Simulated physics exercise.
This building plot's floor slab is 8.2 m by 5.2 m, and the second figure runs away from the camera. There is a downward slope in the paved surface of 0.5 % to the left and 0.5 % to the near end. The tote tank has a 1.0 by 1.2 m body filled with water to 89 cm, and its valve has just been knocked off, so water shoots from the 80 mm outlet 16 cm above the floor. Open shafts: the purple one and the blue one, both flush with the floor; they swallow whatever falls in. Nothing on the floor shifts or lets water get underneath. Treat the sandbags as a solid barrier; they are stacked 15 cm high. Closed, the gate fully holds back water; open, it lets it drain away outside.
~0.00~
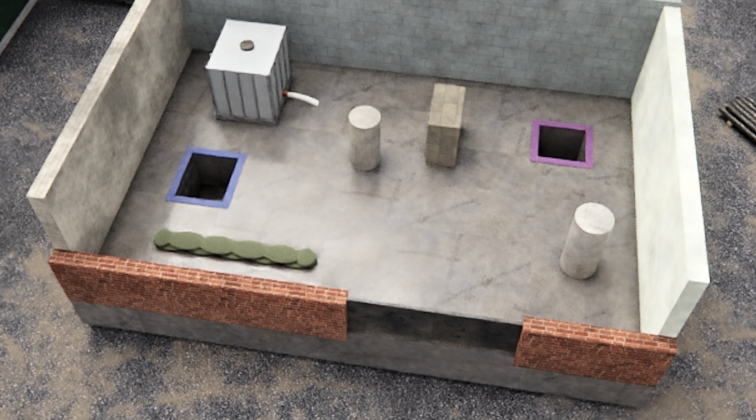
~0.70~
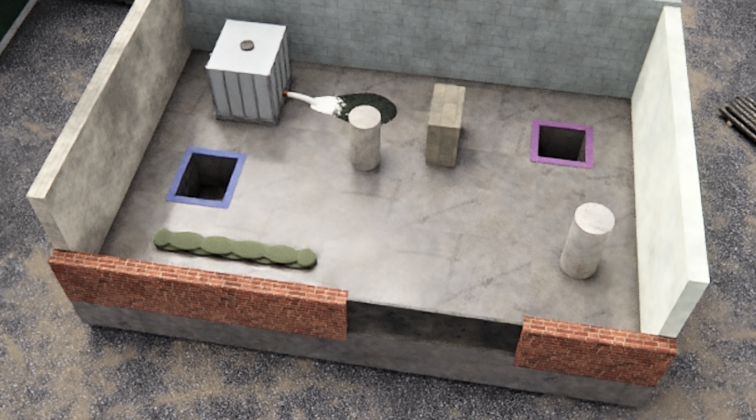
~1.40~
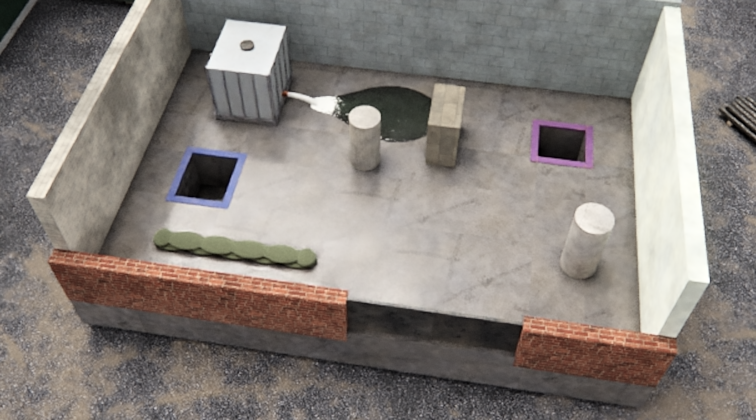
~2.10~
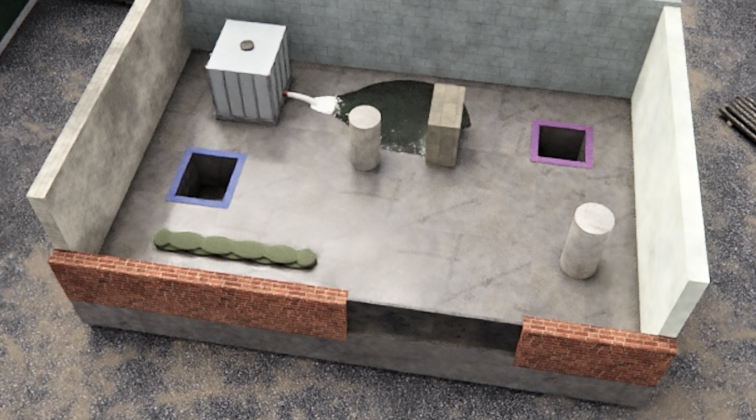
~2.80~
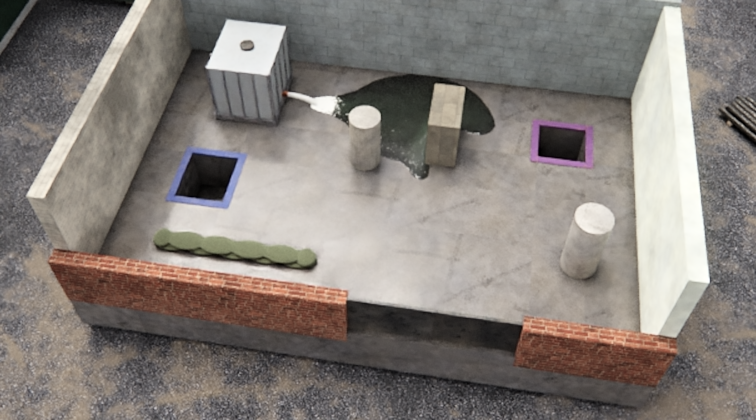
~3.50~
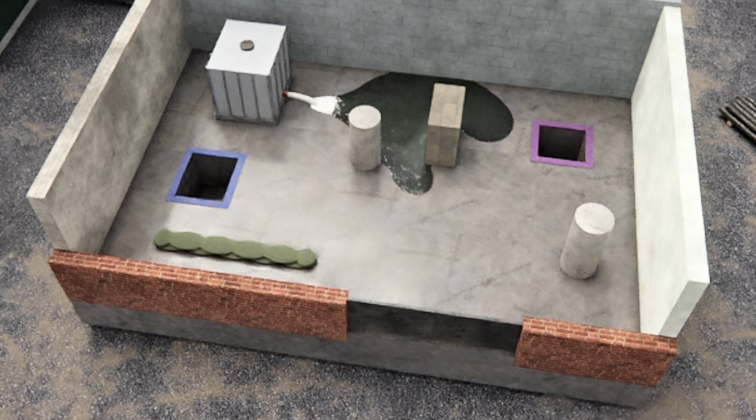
Water shot from the outlet of the grey tank at the back left and spread rightward across the concrete floor, flowing around the square block and stretching both toward the purple-edged shaft and the near side.
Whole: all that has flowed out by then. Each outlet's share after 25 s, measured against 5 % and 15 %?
Roughly: Gate, not even 5 %; purple pit, over 15 %; blue pit, less than 5 %.
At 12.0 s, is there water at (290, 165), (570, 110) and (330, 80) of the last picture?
Taking them in order, they'd be spared, swamped and swamped.
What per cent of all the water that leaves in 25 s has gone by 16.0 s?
Around 45 percent by that point.
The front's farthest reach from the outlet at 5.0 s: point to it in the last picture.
Front tip: Roughly (537, 110) in the last view.
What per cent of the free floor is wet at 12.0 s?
I'd say some 35 in a hundred.
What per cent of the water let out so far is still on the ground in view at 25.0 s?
Share: Close to 80 %.
After 5.0 s water covers 15 % of the floor and is deepest (4 cm) near (431, 127); gone so far, the gate 0 %, the purple pit 0 %, the blue pit 0 %.
After 8.0 s water covers 25 % of the floor and is deepest (4 cm) near (431, 127); gone so far, the gate 0 %, the purple pit 1 %, the blue pit 0 %.
After 12.0 s water covers 35 % of the floor and is deepest (3 cm) near (419, 133); gone so far, the gate 0 %, the purple pit 5 %, the blue pit 0 %.
After 16.0 s water covers 45 % of the floor and is deepest (3 cm) near (421, 126); gone so far, the gate 0 %, the purple pit 9 %, the blue pit 0 %.
After 25.0 s water covers 65 % of the floor and is deepest (3 cm) near (421, 126); gone so far, the gate 0 %, the purple pit 19 %, the blue pit 2 %.
